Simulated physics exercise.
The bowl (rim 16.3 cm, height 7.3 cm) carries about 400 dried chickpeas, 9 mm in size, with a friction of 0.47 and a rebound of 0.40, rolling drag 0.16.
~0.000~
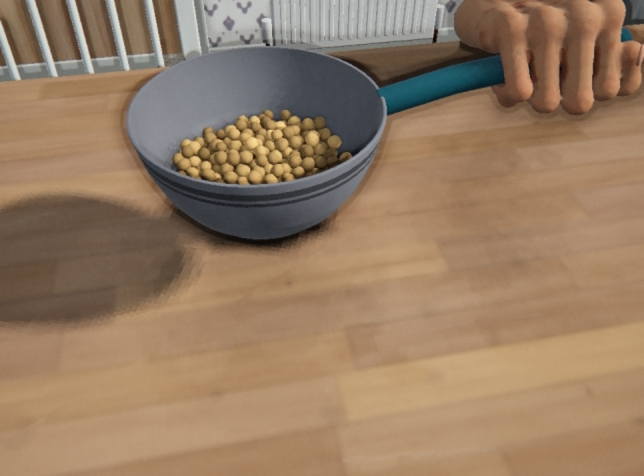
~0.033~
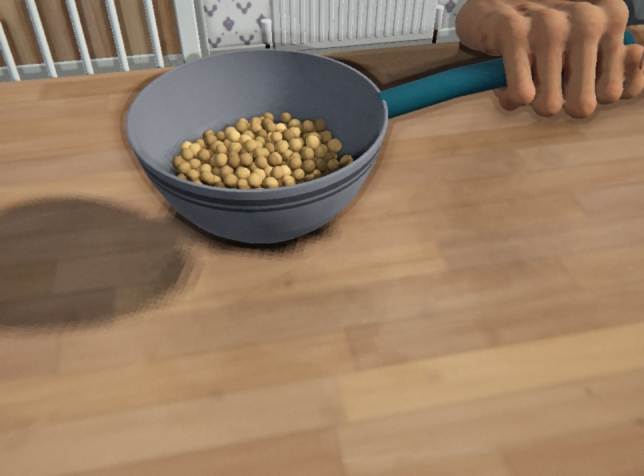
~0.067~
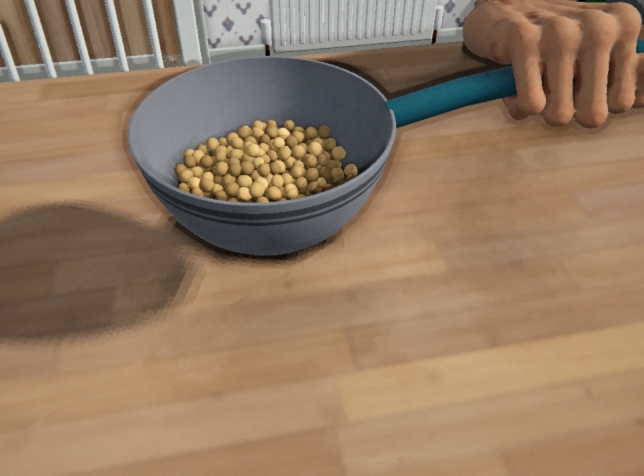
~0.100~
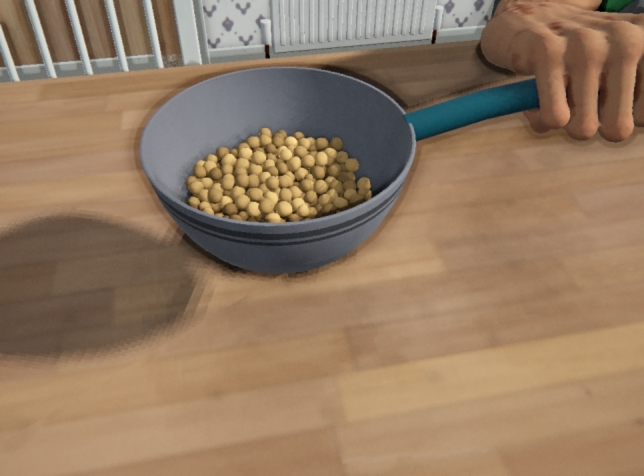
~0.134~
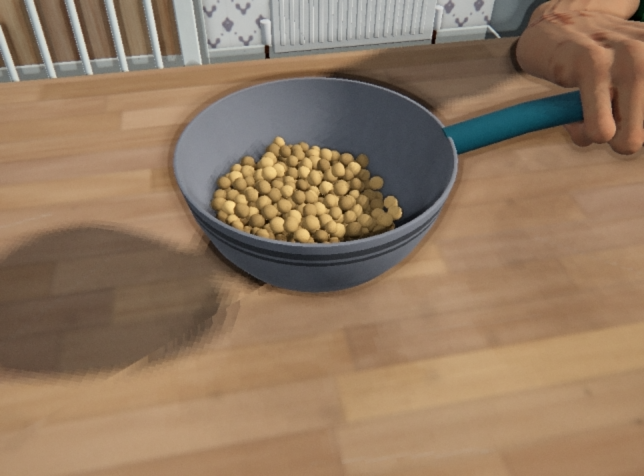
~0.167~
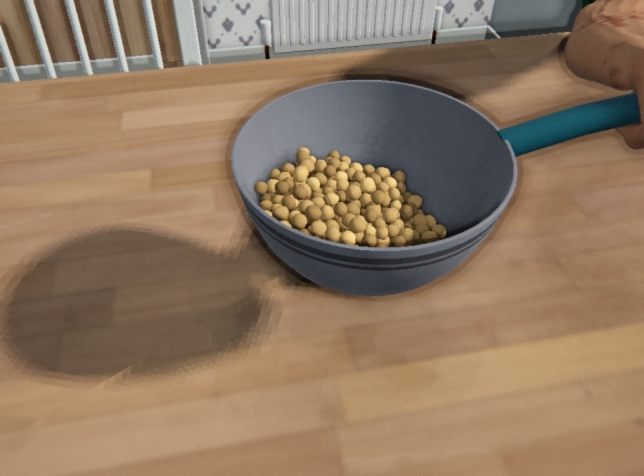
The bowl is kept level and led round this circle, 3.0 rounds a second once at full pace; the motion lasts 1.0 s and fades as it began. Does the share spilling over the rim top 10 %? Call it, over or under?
My call: Over.
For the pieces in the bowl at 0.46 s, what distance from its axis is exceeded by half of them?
Roughly 6.5 centimetres, give or take.
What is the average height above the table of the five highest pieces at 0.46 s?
Estimate: Close to 21 cm.
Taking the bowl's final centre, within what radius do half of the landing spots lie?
I'd put it at around 46 cm.
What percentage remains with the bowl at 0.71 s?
Around 20 percent of the load.
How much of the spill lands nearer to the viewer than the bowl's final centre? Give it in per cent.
40 %, about.
Then, at 0.46 s, bowl 60 %, in the air 40 %; middle of the pieces not yet landed near (245, 98).
After 0.71 s, bowl 20 %, fallen left of where it stops 15 %, fallen right of where it stops 5 %, fallen behind where it stops 15 %, fallen in front of where it stops 15 %, in the air 30 %; middle of the pieces not yet landed near (479, 119).
After 0.93 s, bowl 5 %, fallen left of where it stops 25 %, fallen right of where it stops 15 %, fallen behind where it stops 30 %, fallen in front of where it stops 15 %, in the air 10 %; middle of the pieces not yet landed near (312, 310).
Then, at 1.15 s, bowl 5 %, fallen left of where it stops 30 %, fallen right of where it stops 15 %, fallen behind where it stops 30 %, fallen in front of where it stops 20 %; middle of the pieces not yet landed near (371, 119).
At rest (2.3 s), bowl 5 %, fallen left of where it stops 30 %, fallen right of where it stops 15 %, fallen behind where it stops 30 %, fallen in front of where it stops 20 %.
